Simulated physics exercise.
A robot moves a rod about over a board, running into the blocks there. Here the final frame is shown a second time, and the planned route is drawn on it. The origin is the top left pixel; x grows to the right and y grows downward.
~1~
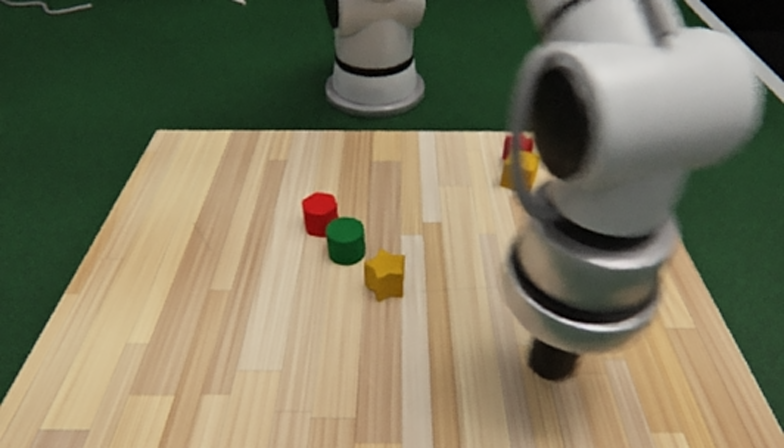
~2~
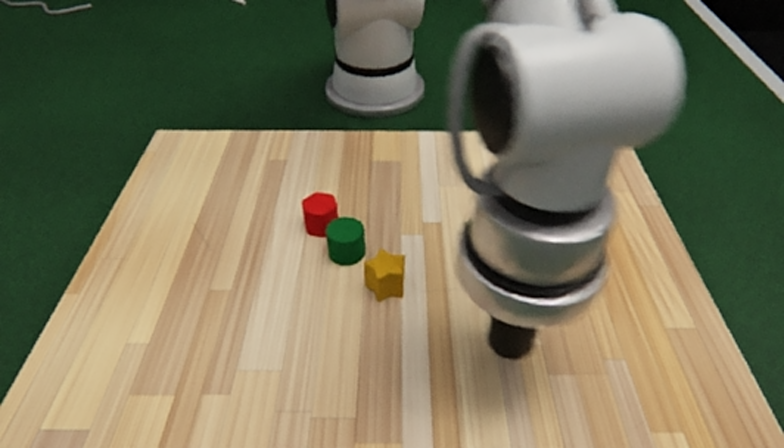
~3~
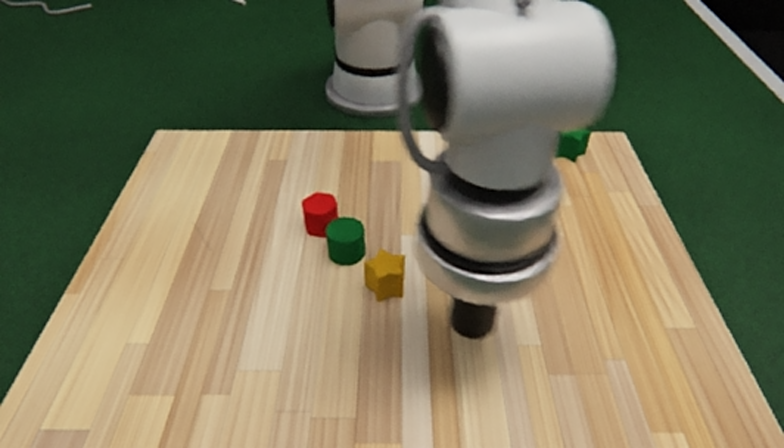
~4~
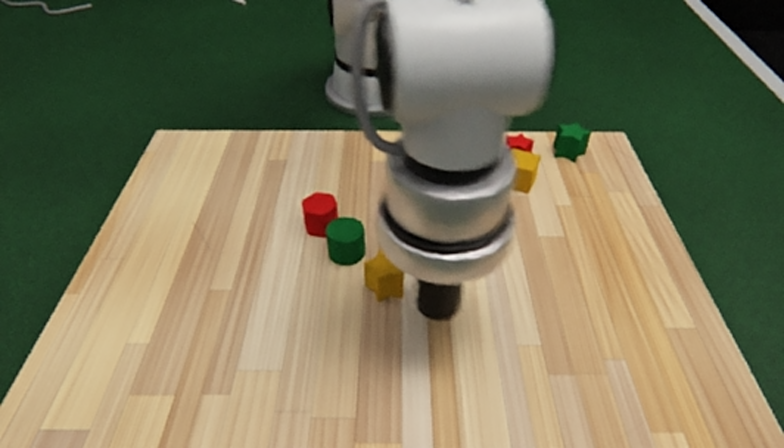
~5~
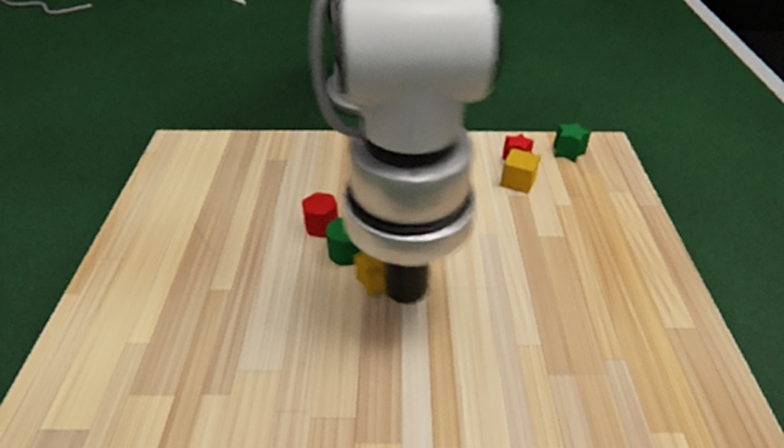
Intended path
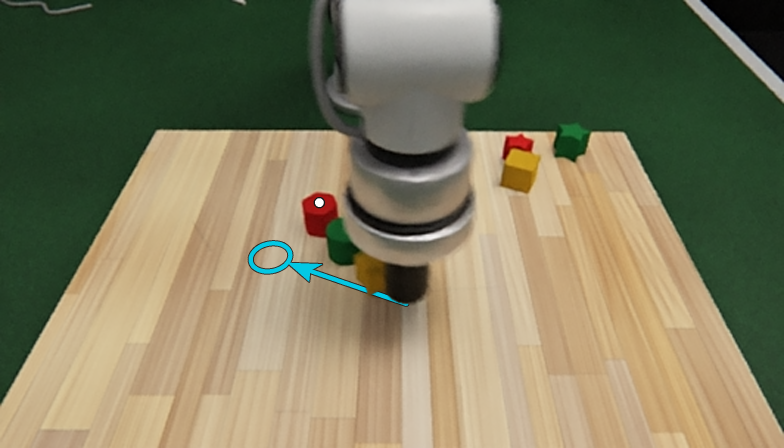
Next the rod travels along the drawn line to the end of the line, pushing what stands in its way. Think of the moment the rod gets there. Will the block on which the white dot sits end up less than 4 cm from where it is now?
It seems so.
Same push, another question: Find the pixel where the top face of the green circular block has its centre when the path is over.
The green circular block ends near (333, 205).
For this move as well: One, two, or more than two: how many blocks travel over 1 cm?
I'd say three or more blocks get shifted by more than about 1 cm.
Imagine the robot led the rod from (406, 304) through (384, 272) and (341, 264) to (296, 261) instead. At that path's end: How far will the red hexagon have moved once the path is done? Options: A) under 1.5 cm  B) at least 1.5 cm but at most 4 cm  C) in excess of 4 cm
The answer is C.
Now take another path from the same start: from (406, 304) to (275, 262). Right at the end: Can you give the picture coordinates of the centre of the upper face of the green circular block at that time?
I expect it at (333, 207).
The drawn path runs from (406, 304) to (271, 257); the dot is on the red hexagon.
On the path given first. One third of the way, rod at (357, 271); red hexagon at (316, 195); green circular block at (335, 215); yellow star block at (340, 237), turned 35° clockwise.
Two thirds of the way, rod at (311, 256); red hexagon at (315, 187), turned 30° anticlockwise; green circular block at (333, 206); yellow star block at (312, 224), turned 80° clockwise.
At the end, rod at (267, 241); red hexagon at (315, 186), turned 35° anticlockwise; green circular block at (333, 205); yellow star block at (300, 217), turned 120° clockwise.
